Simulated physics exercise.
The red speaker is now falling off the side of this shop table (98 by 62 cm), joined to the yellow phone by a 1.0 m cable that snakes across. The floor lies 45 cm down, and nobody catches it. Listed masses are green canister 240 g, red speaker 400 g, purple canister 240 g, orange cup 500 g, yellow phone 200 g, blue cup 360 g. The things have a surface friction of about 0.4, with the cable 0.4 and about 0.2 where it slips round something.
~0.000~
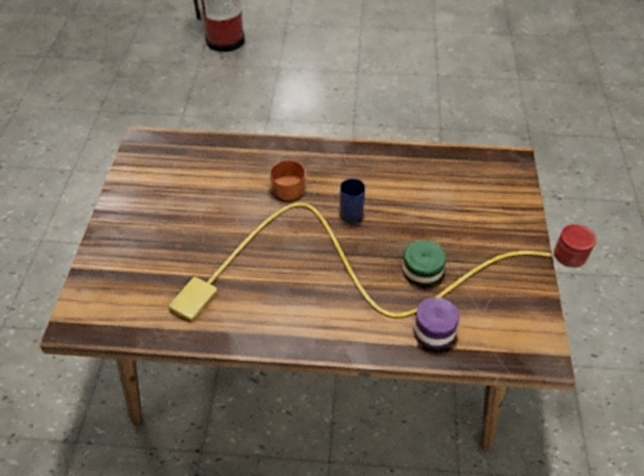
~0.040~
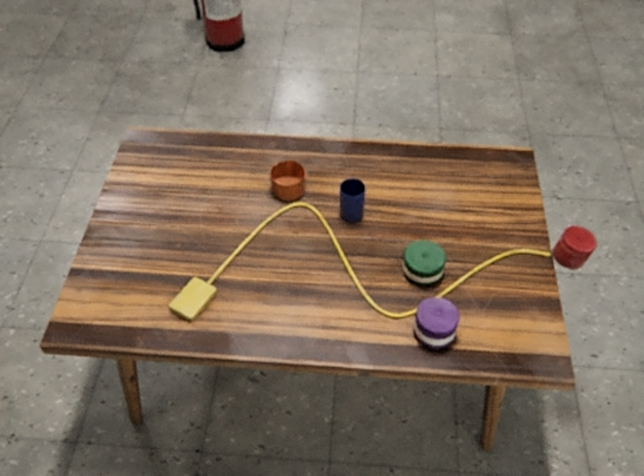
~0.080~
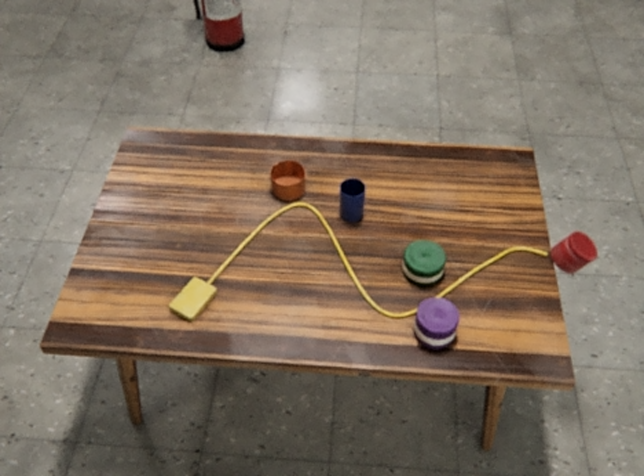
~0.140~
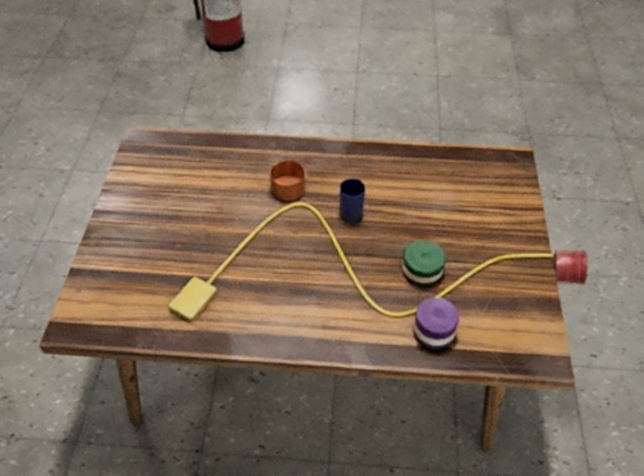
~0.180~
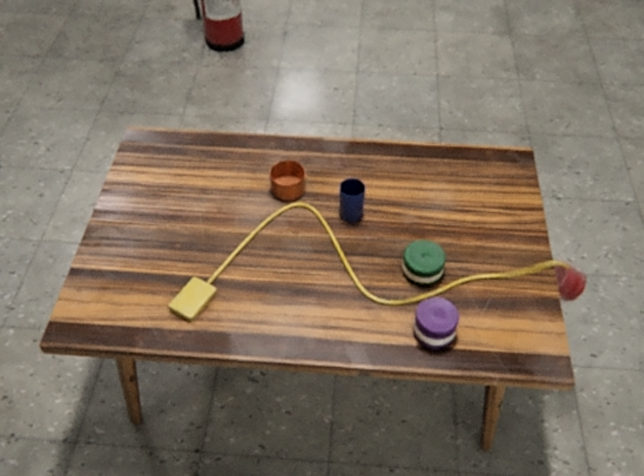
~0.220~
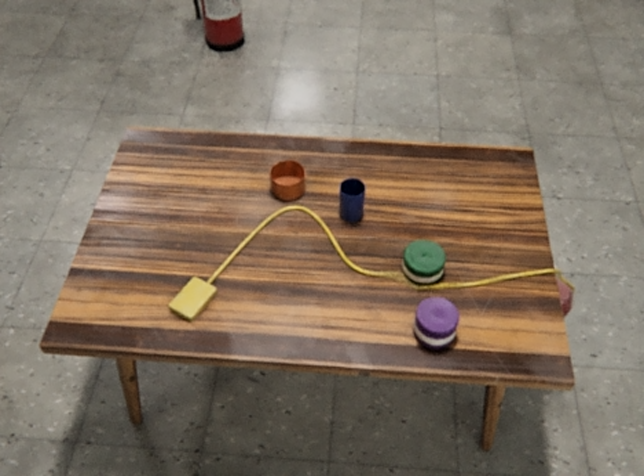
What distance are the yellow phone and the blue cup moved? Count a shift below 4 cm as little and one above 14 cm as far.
Yellow phone: In between; blue cup: Little.
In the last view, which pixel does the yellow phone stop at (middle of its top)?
Near (240, 304).
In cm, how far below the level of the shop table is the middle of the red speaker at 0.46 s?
Depth: About 40 cm.
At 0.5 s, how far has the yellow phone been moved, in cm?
It has shifted some 7 centimetres from where it began.
By 0.5 s, the cable's tail end at (244, 319); yellow phone 7 cm off its start, red speaker over the edge.
By 0.7 s, the cable's tail end at (252, 324); yellow phone 9 cm off its start, red speaker over the edge.
By 1.0 s, the cable's tail end at (252, 324); yellow phone 9 cm off its start at (240, 304), red speaker over the edge.
By 1.2 s, the cable's tail end at (252, 324); yellow phone 9 cm off its start, red speaker over the edge.
By 2.4 s, the cable's tail end at (252, 324); yellow phone 9 cm off its start at (240, 304), blue cup 0 cm off its start at (353, 187), red speaker over the edge.
